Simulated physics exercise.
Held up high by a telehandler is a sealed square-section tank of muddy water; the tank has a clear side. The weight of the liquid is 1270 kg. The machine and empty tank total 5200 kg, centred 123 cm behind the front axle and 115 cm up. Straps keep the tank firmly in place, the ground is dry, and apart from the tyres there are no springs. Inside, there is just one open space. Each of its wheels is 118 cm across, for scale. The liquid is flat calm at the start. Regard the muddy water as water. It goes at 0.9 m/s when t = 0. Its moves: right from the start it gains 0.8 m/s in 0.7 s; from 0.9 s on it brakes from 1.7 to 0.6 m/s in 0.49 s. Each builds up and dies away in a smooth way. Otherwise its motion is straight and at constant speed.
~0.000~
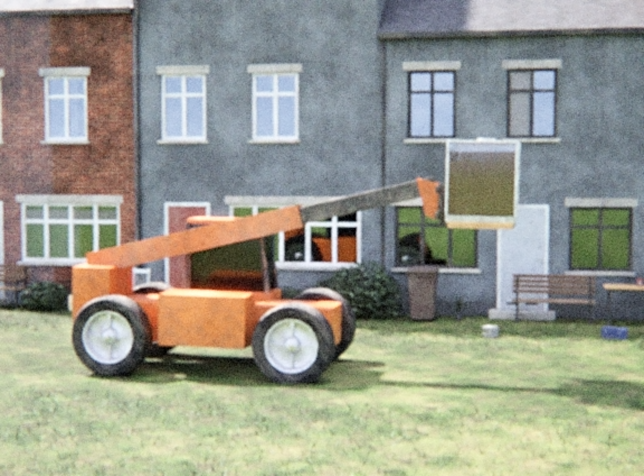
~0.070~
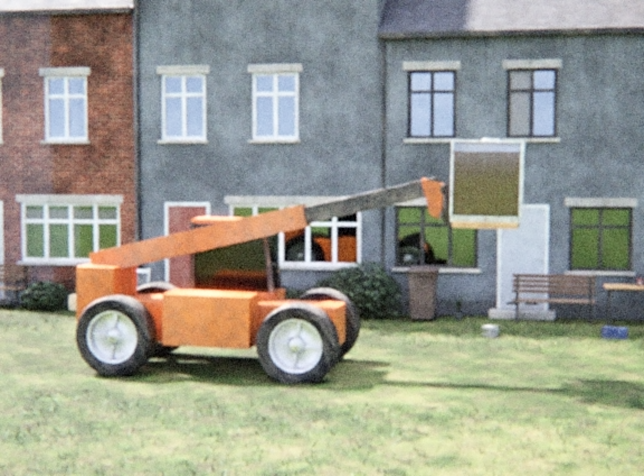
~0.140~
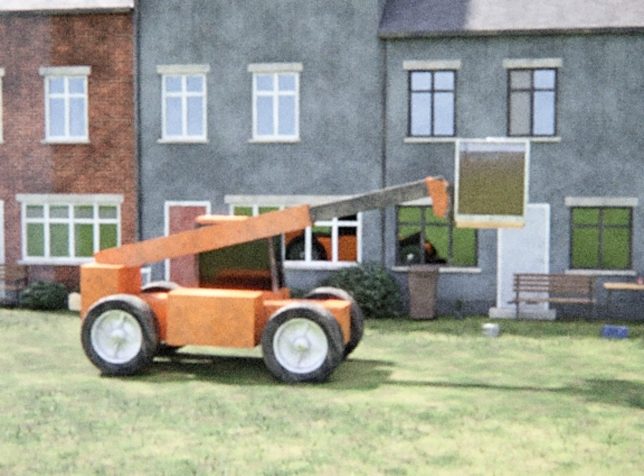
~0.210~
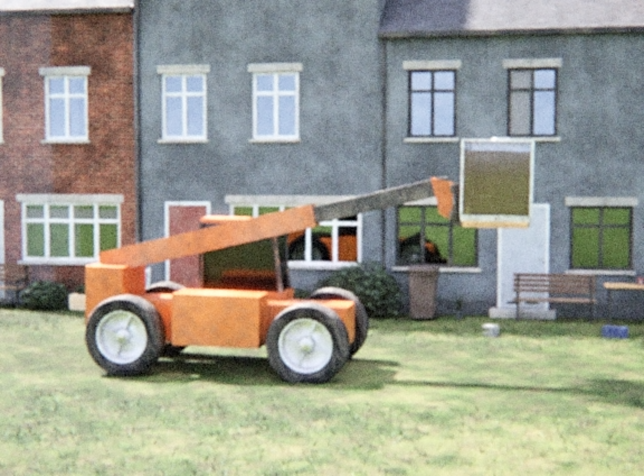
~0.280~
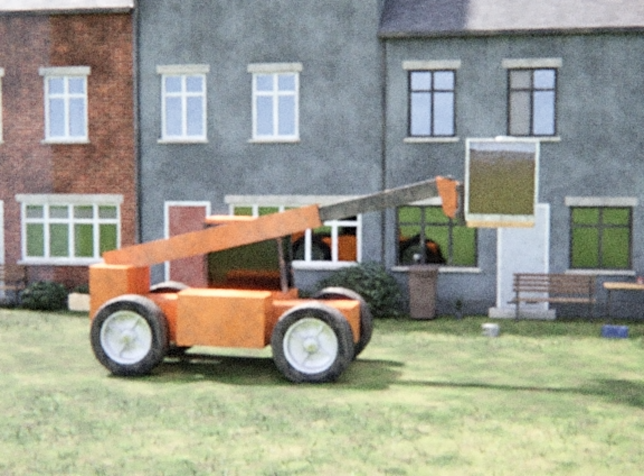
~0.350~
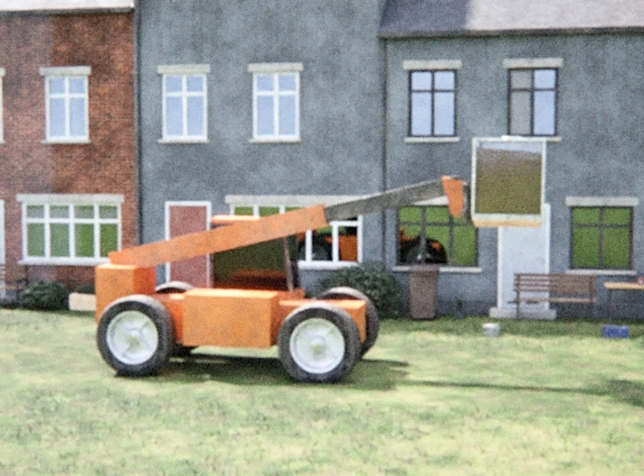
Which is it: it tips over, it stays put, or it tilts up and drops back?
It pitches up briefly, then lands back.
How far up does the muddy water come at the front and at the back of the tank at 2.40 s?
About 84 cm in front, about 86 cm behind.
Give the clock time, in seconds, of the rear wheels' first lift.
About 1.25 s.
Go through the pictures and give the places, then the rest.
The first frame shows it reaches (506, 154) at the front; it reaches (458, 154) at the back; it rides level; the front is on the right; a wheel hub at (106, 338).
The second frame shows it reaches (511, 154) at the front; it reaches (463, 153) at the back; it rides level.
The third frame shows it reaches (516, 153) at the front; it reaches (468, 153) at the back; it rides level.
The fourth frame shows it reaches (521, 153) at the front; it reaches (473, 152) at the back; it rides level.
The fifth frame shows it reaches (526, 154) at the front; it reaches (479, 151) at the back; it rides level.
The sixth frame shows it reaches (533, 154) at the front; it reaches (485, 150) at the back; it rides level; a wheel hub at (131, 338).
Then, 1.25 s in, the lean is 1° nose down, the rear 2 cm in the air; the liquid stands 70 cm at the back and 97 cm at the front.
Then, 1.45 s in, the lean is 2° nose down, the rear 5 cm in the air; the liquid stands 68 cm at the back and 95 cm at the front.
Then, 2.40 s in, the lean is 1° nose down, wheels down; the liquid stands 85 cm at the back and 85 cm at the front.
Then, 4.38 s in, all wheels are down again; the highest lift was 5 cm and the largest lean 2°.
